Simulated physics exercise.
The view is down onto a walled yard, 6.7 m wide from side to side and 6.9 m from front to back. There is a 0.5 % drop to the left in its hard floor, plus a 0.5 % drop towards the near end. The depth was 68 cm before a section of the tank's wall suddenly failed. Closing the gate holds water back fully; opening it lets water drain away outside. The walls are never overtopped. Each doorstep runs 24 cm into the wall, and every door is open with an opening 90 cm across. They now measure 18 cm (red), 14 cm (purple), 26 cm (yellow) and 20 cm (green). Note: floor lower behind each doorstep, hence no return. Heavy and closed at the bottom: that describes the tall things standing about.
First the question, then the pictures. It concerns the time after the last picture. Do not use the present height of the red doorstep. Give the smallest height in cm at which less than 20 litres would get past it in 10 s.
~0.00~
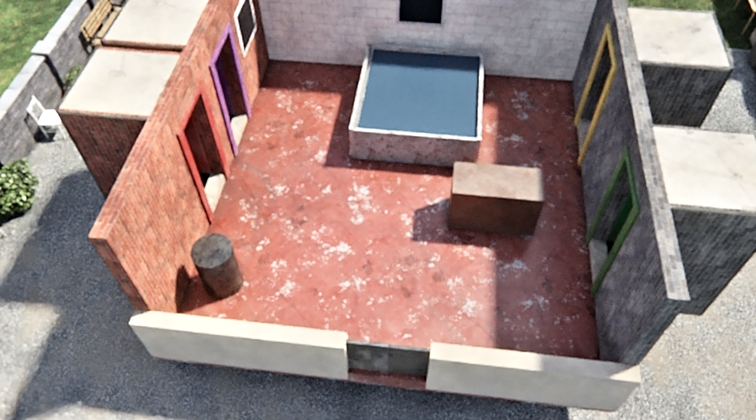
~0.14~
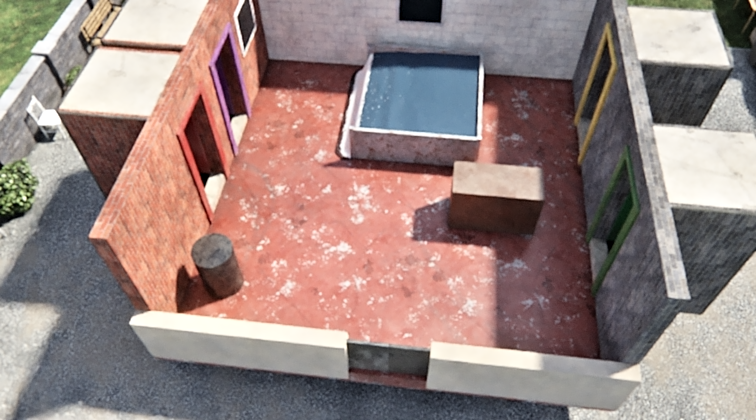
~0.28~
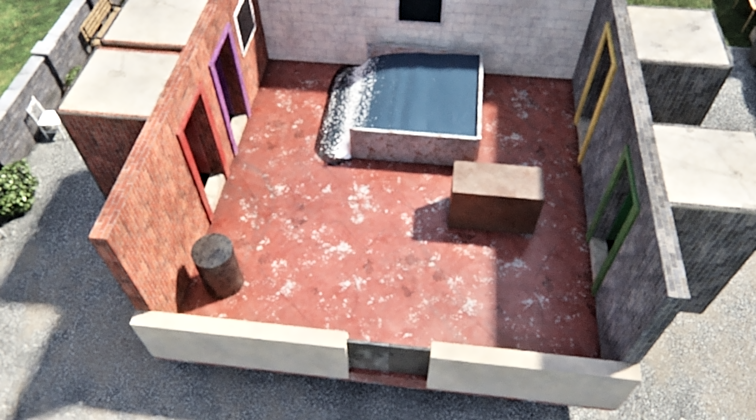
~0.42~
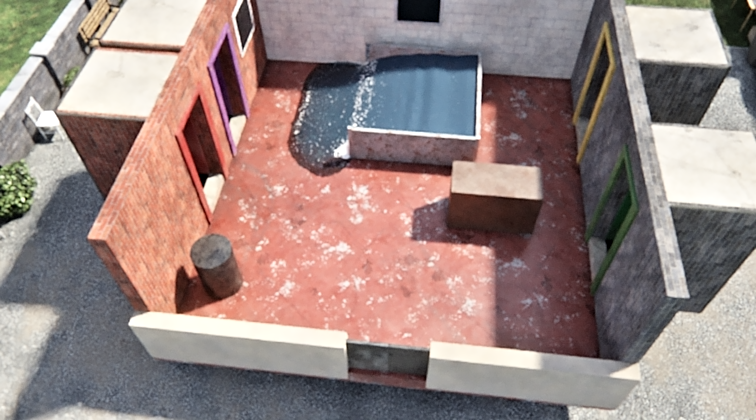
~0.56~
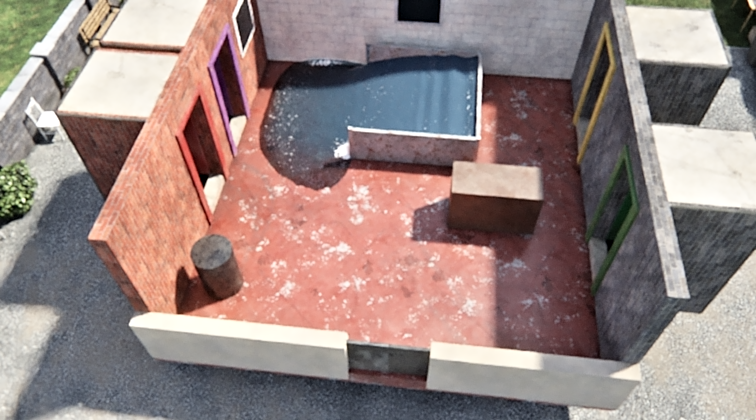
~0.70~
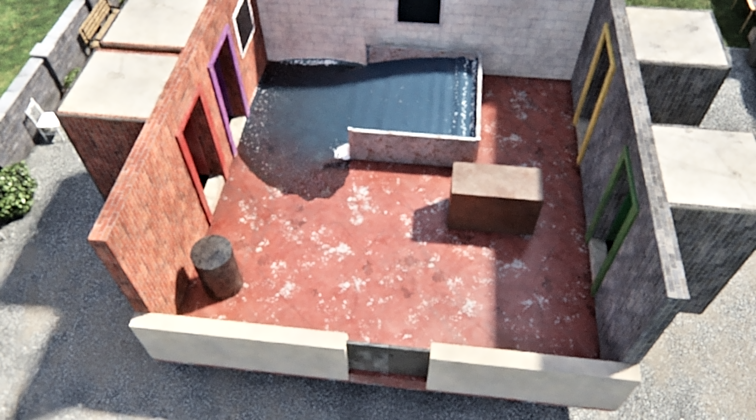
Close to 14.5 cm is just enough.
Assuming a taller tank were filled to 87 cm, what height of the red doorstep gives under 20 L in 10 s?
A step of about 19 cm does it.
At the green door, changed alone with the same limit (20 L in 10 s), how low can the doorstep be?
I'd raise green to close to 9.0 cm.
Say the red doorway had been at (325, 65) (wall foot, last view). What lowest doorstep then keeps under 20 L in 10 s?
Minimum: Close to 31 cm.
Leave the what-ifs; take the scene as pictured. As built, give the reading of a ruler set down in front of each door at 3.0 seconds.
In cm - red: 20, purple: 33, yellow: 0, green: 0.
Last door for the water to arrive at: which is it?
Last: Green.
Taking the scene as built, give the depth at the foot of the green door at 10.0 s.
Depth: Near 13.0 cm.
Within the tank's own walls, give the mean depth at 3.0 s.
Roughly 16 cm.
After 1.4 s water covers 25 % of the floor, deepest (56 cm) near (268, 62); 12 cm at the red door, 0 litres in over its 18 cm doorstep.
After 3.0 s water covers 35 % of the floor, deepest (36 cm) near (237, 149); 20 cm at the red door, 3 litres in over its 18 cm doorstep.
After 10.0 s water covers 95 % of the floor, deepest (16 cm) near (486, 76); 12 cm at the red door, 5 litres in over its 18 cm doorstep.
At the red door as built, the water arrived by 1.2 s and peaked near 20 cm at 2.2 s.
With a doorstep of 12 cm, 38 litres would have come in within the 10 s; with 16 cm, 12 litres. So under 20 litres takes about 14.5 cm.
